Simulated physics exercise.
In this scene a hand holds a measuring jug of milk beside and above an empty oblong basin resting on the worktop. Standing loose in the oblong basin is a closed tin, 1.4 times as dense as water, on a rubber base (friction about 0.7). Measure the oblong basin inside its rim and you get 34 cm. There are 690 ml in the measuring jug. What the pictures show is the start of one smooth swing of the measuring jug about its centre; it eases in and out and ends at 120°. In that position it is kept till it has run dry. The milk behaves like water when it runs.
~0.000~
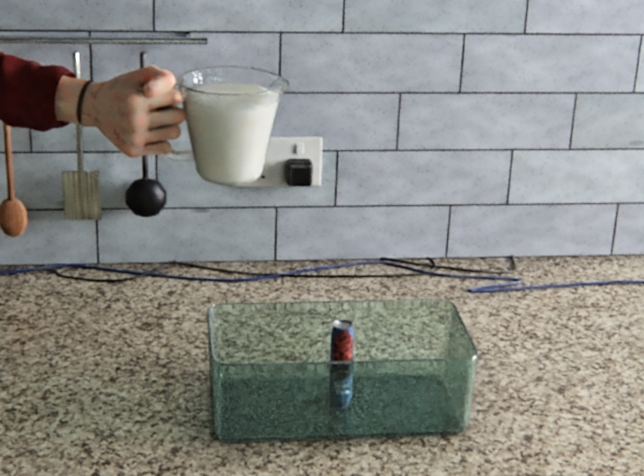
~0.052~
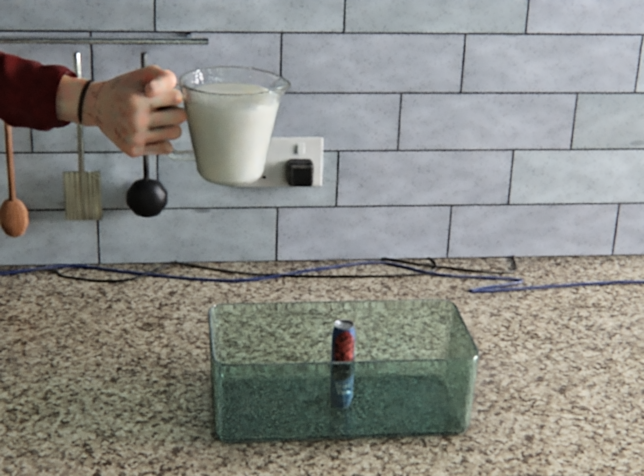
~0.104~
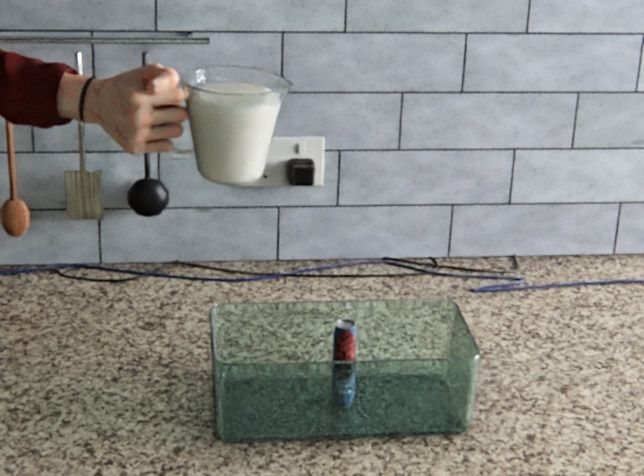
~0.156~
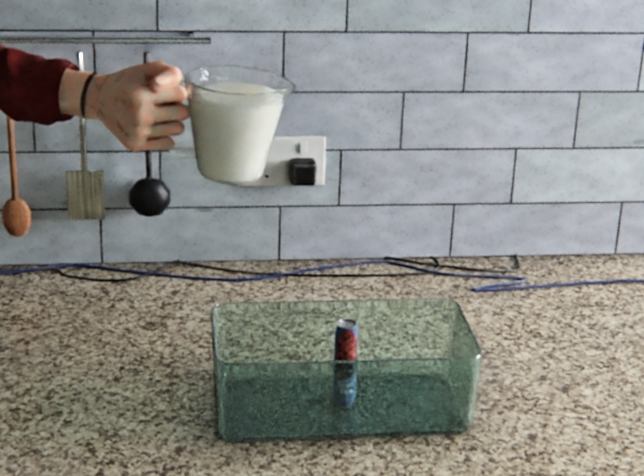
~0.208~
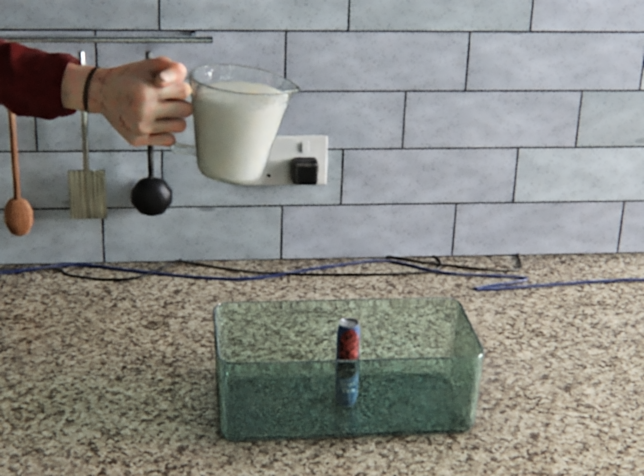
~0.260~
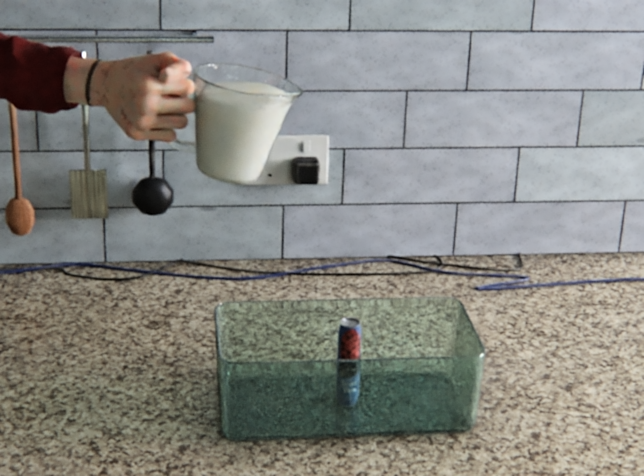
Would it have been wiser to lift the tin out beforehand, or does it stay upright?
It stays upright.
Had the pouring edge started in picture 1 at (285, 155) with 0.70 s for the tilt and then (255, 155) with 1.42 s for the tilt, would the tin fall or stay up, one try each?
Try 1: Tipped over; try 2: Still standing.
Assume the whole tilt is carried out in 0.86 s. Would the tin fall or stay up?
Outcome - the tin comes down.
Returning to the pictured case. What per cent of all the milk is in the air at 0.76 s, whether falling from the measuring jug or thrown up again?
Near 26 in a hundred.
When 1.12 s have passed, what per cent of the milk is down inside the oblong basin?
The fraction sits near 60 in a hundred.
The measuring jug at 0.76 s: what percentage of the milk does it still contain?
Portion remaining: Approx. 70 per cent.
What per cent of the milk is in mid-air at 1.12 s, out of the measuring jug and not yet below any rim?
Roughly 30 %.
After 0.76 s the tilt is 66° and 70 per cent is still to pour; the tin stands where it began.
After 1.12 s the tilt is 108° and 8 per cent is still to pour; the tin stands where it began.
After 1.50 s the tilt is 120° and 0 per cent is still to pour; the tin stands where it began.
After 1.92 s the tilt is 120° and 0 per cent is still to pour; the tin stands where it began.
In the end the tin stands where it began.
